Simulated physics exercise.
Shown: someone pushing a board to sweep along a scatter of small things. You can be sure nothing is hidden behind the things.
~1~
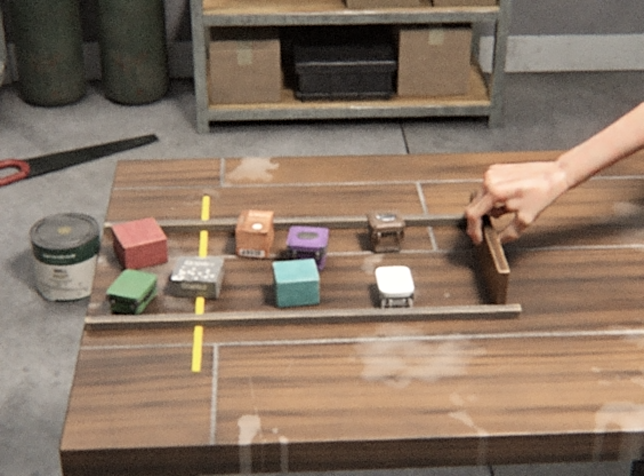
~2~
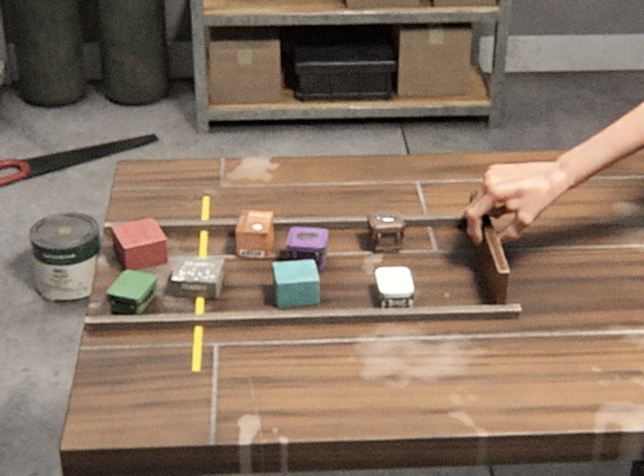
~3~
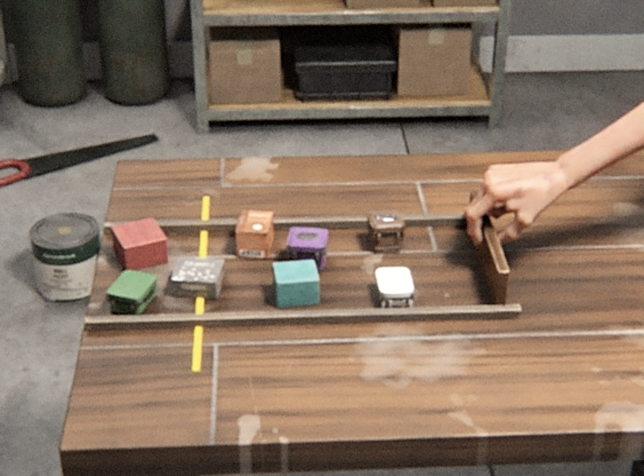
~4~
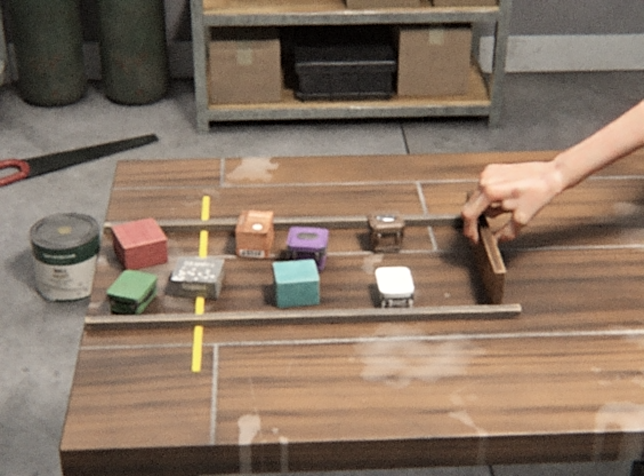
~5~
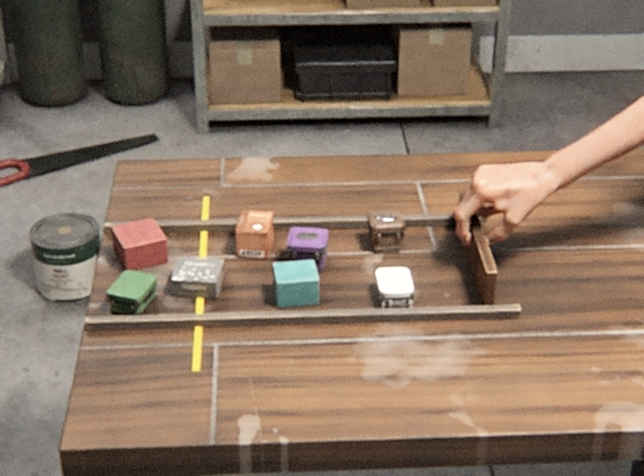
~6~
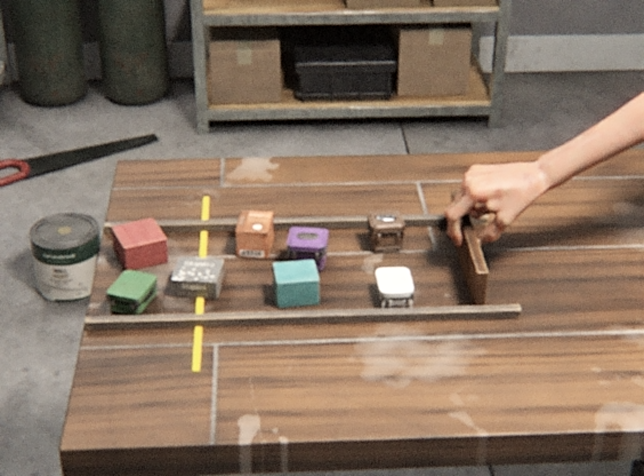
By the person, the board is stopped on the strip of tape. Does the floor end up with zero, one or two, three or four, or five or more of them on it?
It ends up with one or two.
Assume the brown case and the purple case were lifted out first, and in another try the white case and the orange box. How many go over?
First 1, second 0.
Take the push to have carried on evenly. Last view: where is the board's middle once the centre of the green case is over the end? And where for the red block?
The middle is at (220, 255) when it's the green case, and at (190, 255) when it's the red block.
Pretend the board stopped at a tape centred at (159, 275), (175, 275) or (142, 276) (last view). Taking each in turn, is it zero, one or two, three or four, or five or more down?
In order of the three spots, it's three to four, then three or four, then more than four.
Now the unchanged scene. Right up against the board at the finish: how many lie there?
The figure is 3.
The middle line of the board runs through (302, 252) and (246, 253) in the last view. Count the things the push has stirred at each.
By the first moment it's 5, by the second it's 7.
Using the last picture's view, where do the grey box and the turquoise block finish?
(106, 273) and (147, 286), approximately.
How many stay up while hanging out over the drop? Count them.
Overhang count: 2.
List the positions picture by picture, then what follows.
In the first frame, green case (133, 294); red block (140, 244); grey box (198, 277); board (487, 247); tape (202, 274).
In the second frame, red block (140, 244); orange box (255, 234).
In the third frame, grey box (198, 278); board (487, 247).
In the fourth frame, green case (133, 294); brown case (386, 231).
In the fifth frame, red block (140, 244); white case (394, 289).
In the sixth frame, green case (133, 294); red block (140, 244); grey box (198, 278); board (467, 248); tape (202, 274).
A little later, none off yet; green case at rest near (133, 294); red block at rest near (140, 244); grey box at rest near (198, 278).
When it is over, the number that fall off is one or two; down, green case.
